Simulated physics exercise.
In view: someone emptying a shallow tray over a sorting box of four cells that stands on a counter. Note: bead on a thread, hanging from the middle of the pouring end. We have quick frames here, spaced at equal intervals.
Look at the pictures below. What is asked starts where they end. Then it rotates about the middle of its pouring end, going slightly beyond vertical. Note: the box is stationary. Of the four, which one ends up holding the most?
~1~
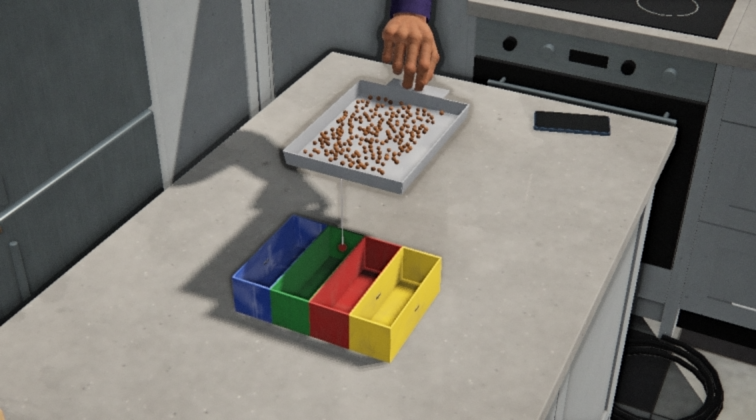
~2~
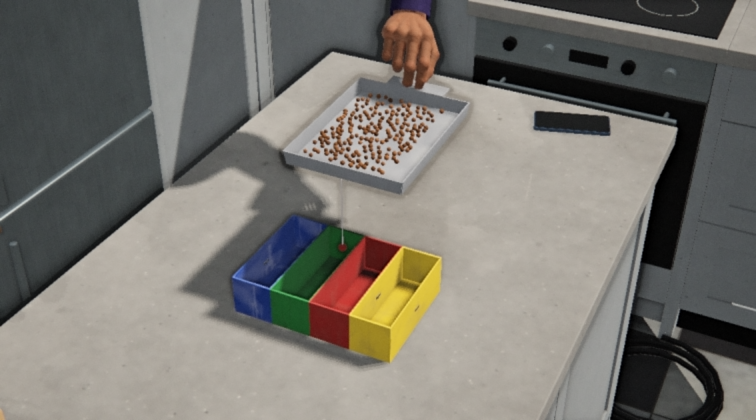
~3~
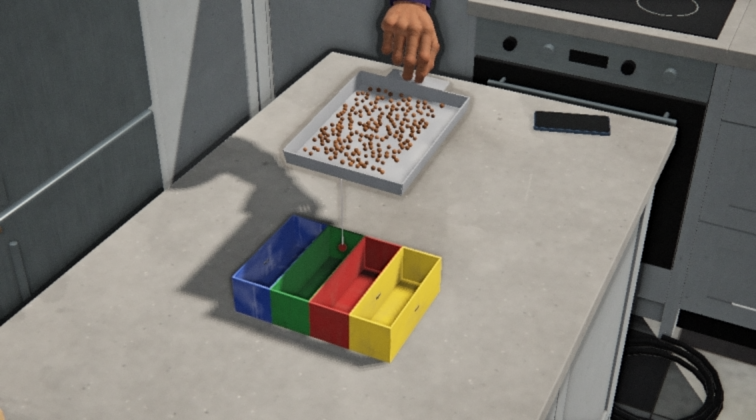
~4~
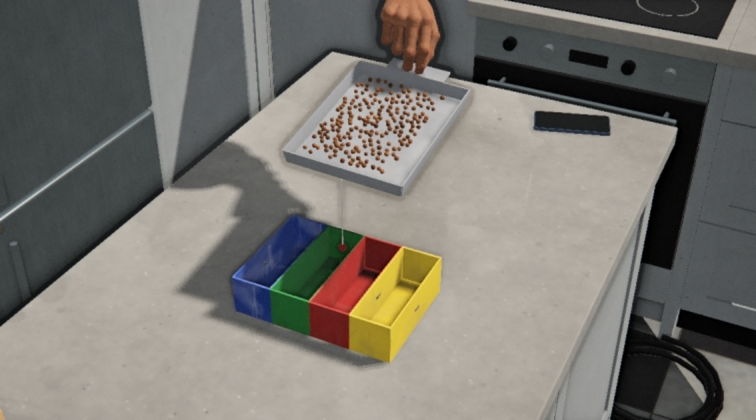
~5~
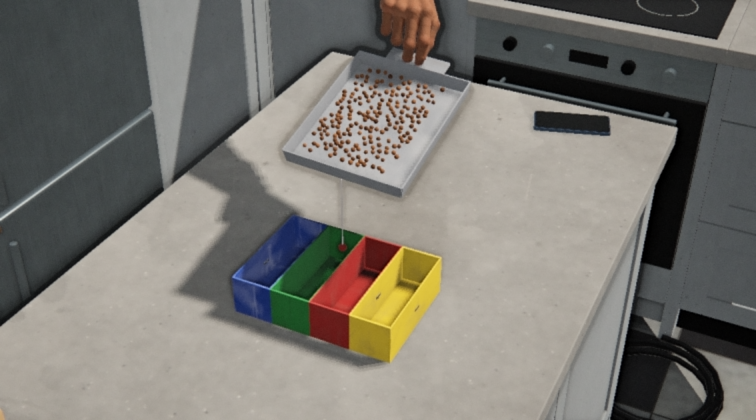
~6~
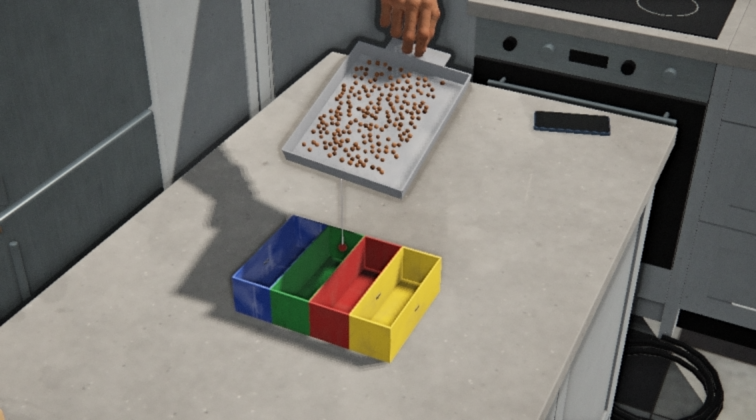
The yellow one.
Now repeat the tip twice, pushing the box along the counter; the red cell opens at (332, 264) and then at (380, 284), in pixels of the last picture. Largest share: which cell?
Try 1 - the yellow cell; try 2 - red.
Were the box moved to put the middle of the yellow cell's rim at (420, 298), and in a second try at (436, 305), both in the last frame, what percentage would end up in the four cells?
Roughly 100% on the first try and 100% on the second.
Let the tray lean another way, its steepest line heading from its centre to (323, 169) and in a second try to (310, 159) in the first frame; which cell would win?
First: The blue one, second: The blue one.
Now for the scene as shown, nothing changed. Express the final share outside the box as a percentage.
Close to 0 in a hundred.
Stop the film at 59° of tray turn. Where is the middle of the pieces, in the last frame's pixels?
Roughly at (368, 177).
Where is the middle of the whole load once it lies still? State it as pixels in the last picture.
Roughly at (372, 320).
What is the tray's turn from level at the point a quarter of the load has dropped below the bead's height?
Roughly 110 degrees of tilt.
Soon, tray tipped steeply; nearly all on the tray; a small part falling or outside the box.
A while on, tray tipped right over; most on the tray; a small part in the yellow cell; a stray few in the red cell; a small part falling or outside the box.
Towards the end, tray tipped past a quarter turn; about half in the yellow cell; about a third in the red cell; a small part in the green cell; a stray few in the blue cell; a stray few falling or outside the box.
Finally, tray tipped past a quarter turn; about half in the yellow cell; about a third in the red cell; a small part in the green cell; a stray few in the blue cell; a stray few outside the box.
